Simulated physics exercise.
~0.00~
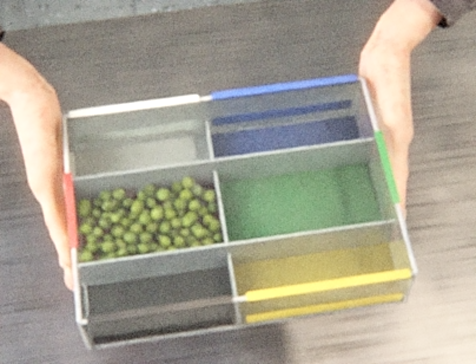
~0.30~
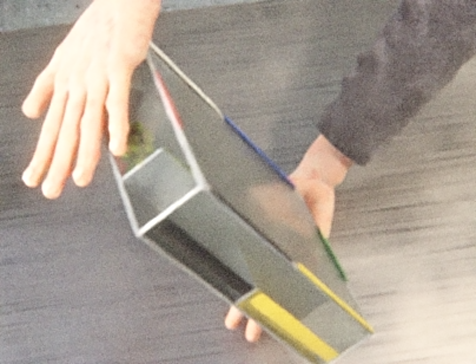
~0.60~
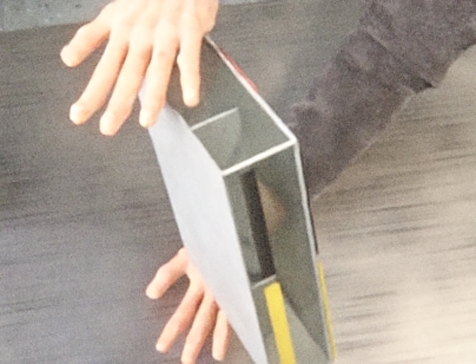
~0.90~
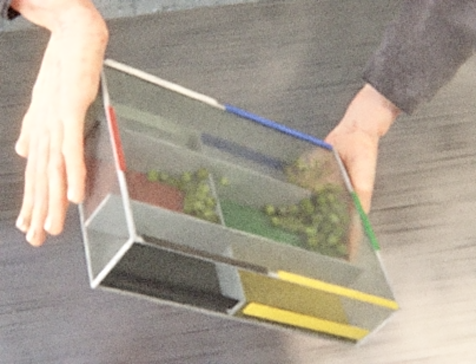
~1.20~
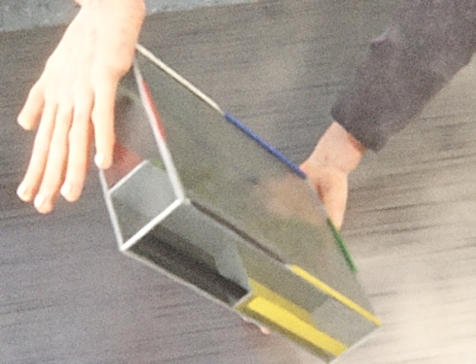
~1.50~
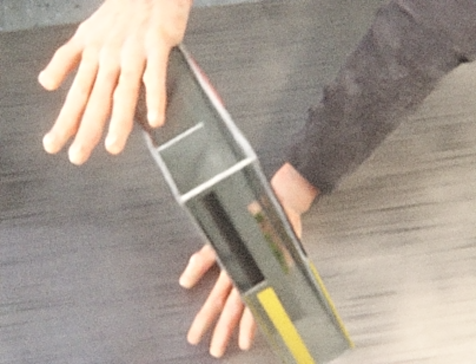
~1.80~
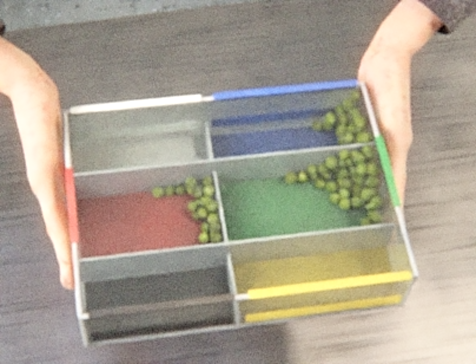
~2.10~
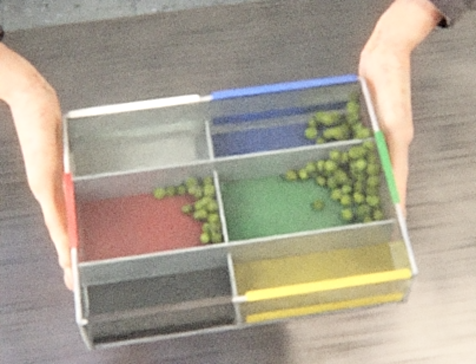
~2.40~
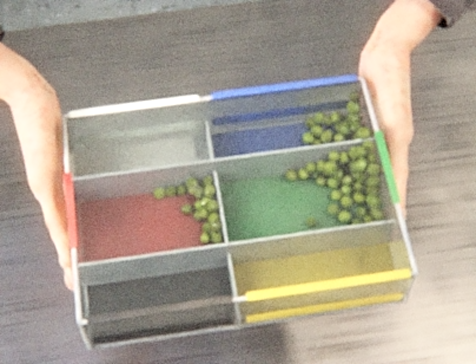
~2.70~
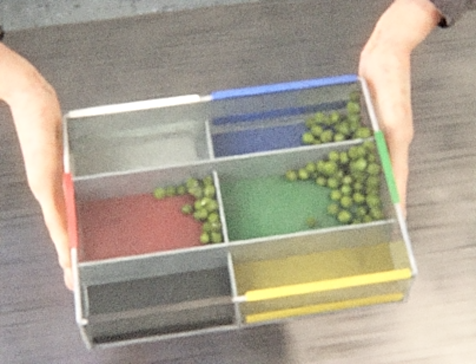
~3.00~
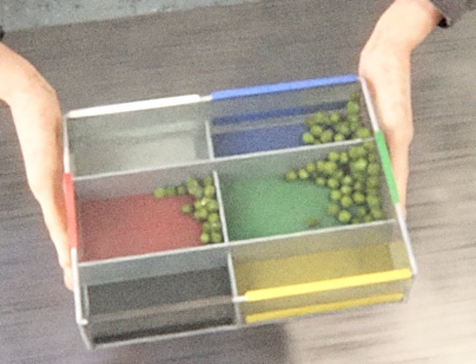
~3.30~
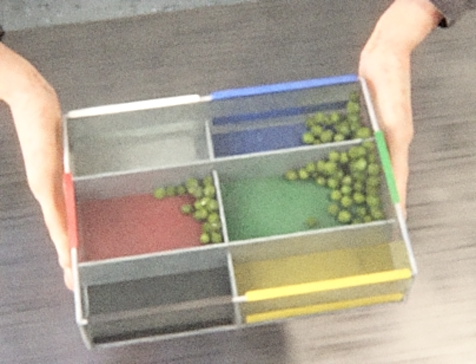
The clip opens with two hands holding a clear-lidded box of six compartments, its small green olives all gathered in the red one at the middle left. The hands tip the box steeply, its right side going down, until it stands on edge and the olives are hidden from view. They ease it partway back, showing olives in both the red and green sections, then tilt it up steeply again. Finally the box comes back level and stays still, with the largest group of olives in green, smaller groups in red and blue, and the white, black and yellow sections empty.
